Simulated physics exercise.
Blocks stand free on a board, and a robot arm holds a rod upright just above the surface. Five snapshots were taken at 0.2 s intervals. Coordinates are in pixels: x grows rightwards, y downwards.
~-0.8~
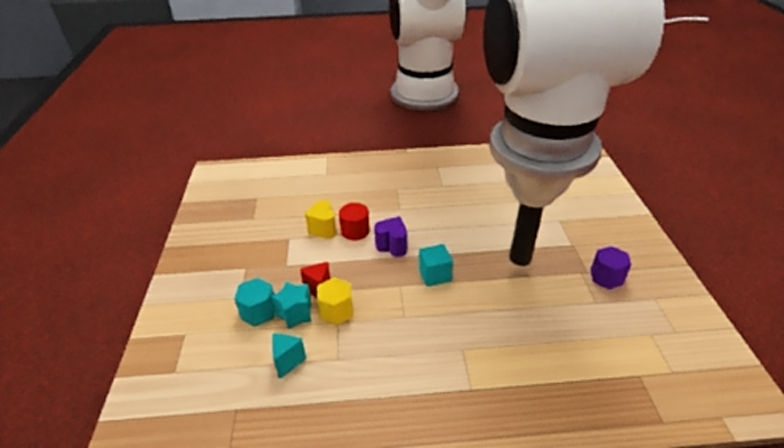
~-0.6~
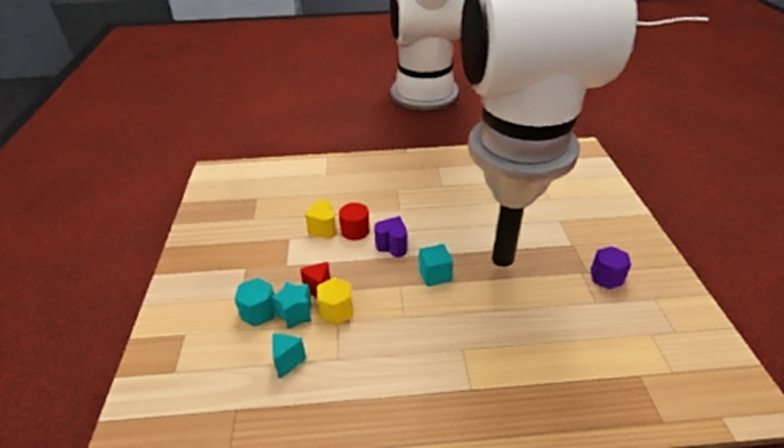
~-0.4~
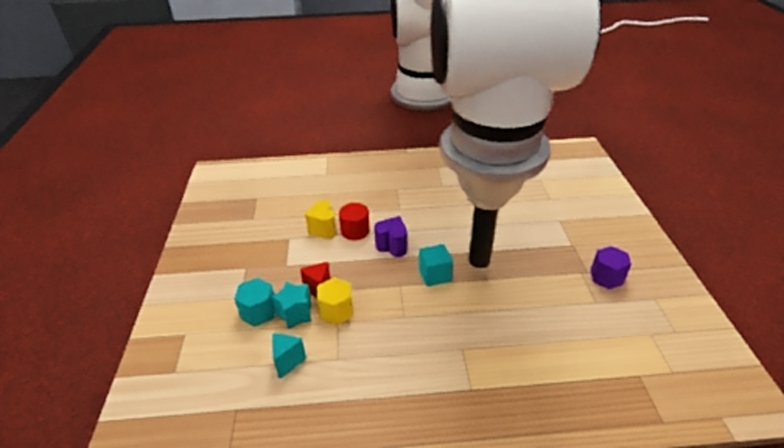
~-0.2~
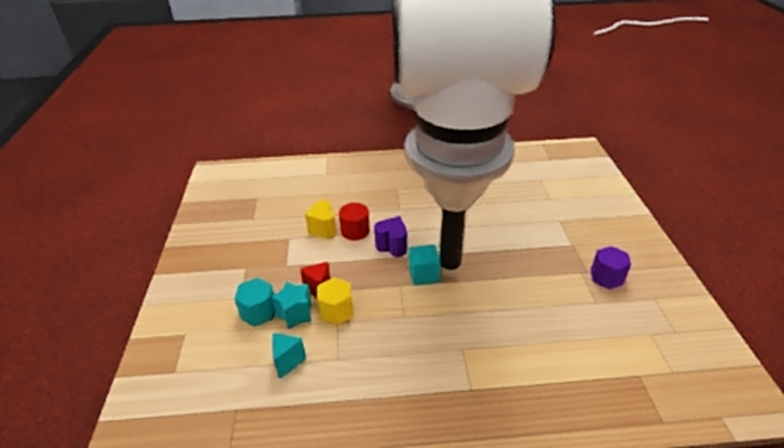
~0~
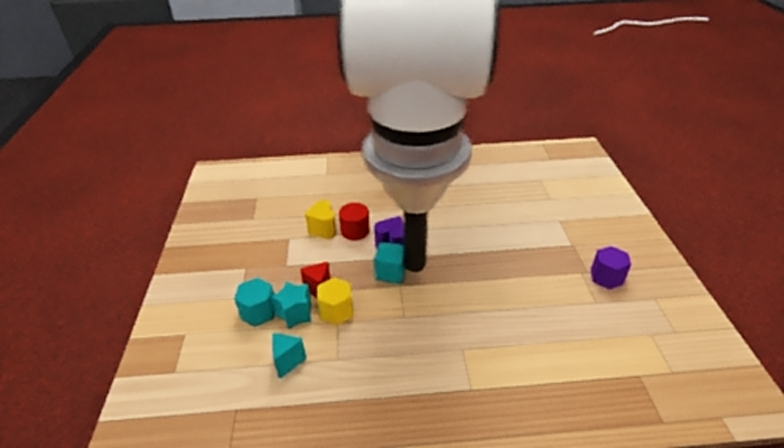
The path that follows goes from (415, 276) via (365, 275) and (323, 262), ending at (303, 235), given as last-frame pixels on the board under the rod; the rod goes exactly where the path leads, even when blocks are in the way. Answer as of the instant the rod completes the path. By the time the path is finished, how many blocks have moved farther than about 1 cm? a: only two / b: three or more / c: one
Correct choice: C.
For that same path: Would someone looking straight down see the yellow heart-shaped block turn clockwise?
That would be a yes.
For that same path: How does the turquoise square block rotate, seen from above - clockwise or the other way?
The twist is anticlockwise.
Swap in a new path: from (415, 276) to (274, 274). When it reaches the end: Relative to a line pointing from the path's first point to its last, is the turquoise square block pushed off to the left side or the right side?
It moves off to the right.
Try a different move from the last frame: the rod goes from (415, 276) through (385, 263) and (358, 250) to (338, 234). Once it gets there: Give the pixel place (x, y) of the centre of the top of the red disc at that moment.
Top centre: (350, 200).
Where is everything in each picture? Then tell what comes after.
In the first picture, rod's lower end (520, 259); red triangular piece (316, 270); yellow heart-shaped block (321, 210); turquoise square block (436, 254).
In the second picture, rod (503, 260); blocks still.
In the third picture, rod (479, 261); blocks still.
In the fourth picture, rod (450, 262); turquoise square block (425, 254).
In the fifth picture, rod (415, 264); red triangular piece (316, 270); yellow heart-shaped block (321, 210); turquoise square block (390, 252).
The first path, step by step. One third of the way, rod (363, 263); turquoise square block (341, 246), turned 30° clockwise.
Two thirds of the way, rod (320, 250); turquoise square block (298, 234), turned 25° clockwise.
At the end, rod (301, 223); red triangular piece still; yellow heart-shaped block (320, 207), turned 25° clockwise; turquoise square block (278, 223), turned 40° anticlockwise.
